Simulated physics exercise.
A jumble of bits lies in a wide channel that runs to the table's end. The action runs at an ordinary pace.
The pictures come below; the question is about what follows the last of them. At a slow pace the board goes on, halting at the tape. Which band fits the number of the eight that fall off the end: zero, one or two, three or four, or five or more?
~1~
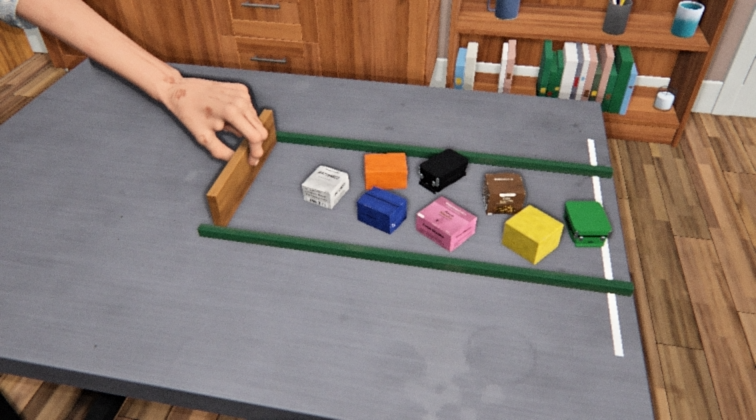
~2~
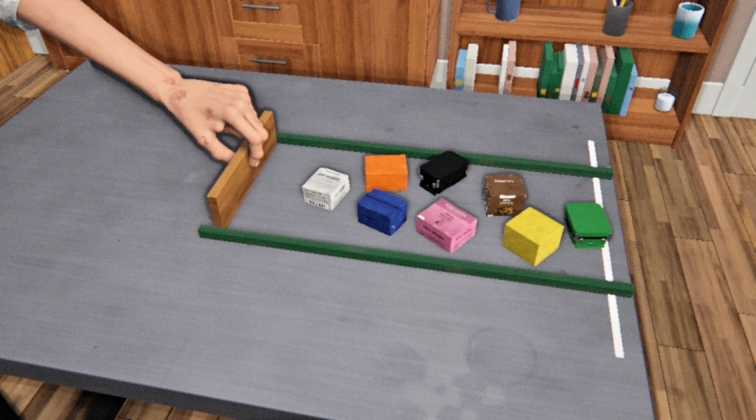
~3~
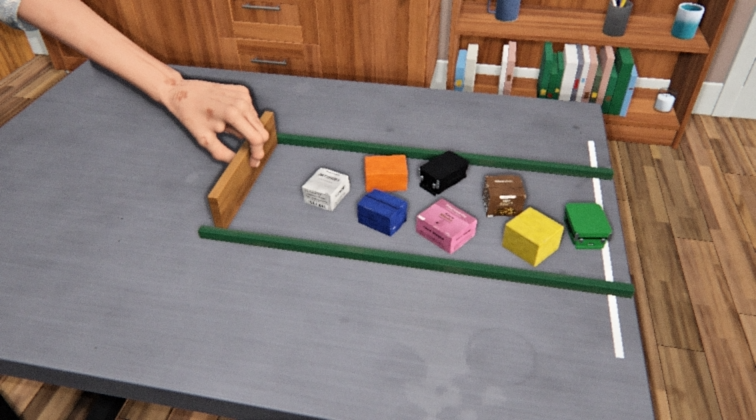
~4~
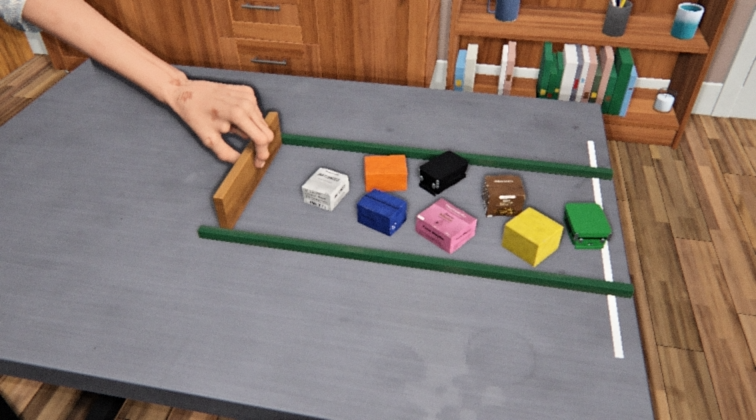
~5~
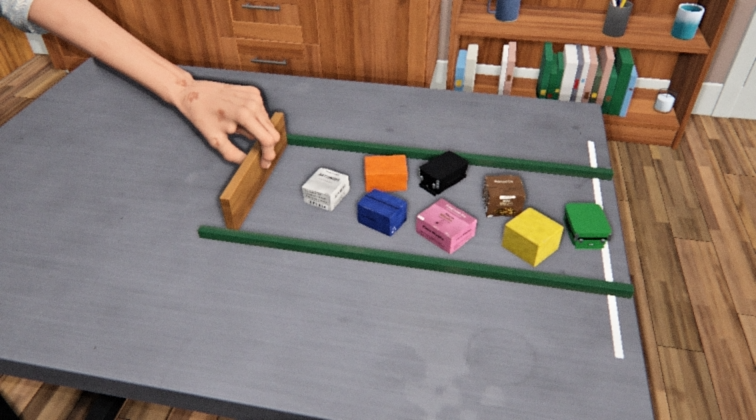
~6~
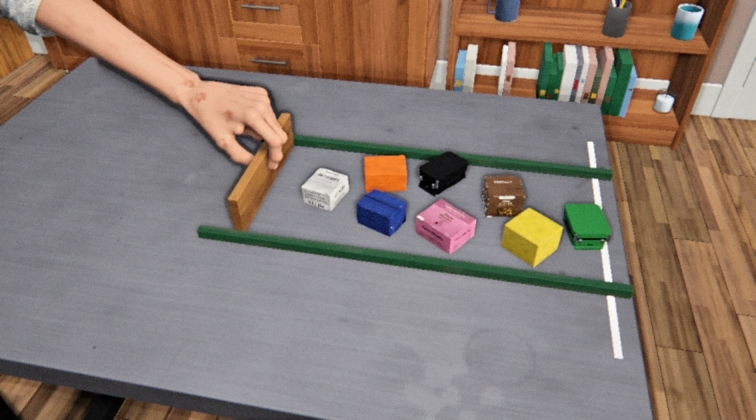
The number that tip off is going to be more than four.
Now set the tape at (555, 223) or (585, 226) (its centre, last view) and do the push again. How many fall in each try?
On the floor, 2 then 5.
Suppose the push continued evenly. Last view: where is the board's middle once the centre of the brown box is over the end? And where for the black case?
The brown box gives roughly (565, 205), the black case roughly (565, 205).
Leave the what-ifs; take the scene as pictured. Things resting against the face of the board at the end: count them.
Tally at the end: 3.
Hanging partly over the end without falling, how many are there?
That adds up to 3.
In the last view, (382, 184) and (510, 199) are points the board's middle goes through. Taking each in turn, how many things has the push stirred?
Counts: 5 and 8.
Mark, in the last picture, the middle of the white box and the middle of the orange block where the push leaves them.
Positions - first (622, 225), then (616, 194).
Soon after, none off yet; green case at rest near (585, 227); yellow block at rest near (531, 237); brown box at rest near (503, 196).
Then, none off yet; green case moving near (593, 226); yellow block moved about its own width near (560, 240); brown box moving near (510, 198).
Further on, none off yet; green case tipped well over near (641, 243); yellow block tipped well over near (654, 279); brown box moved well along near (603, 211).
At rest, the number that fall off is five or more; fallen, black case, pink box, brown box, yellow block and green case.
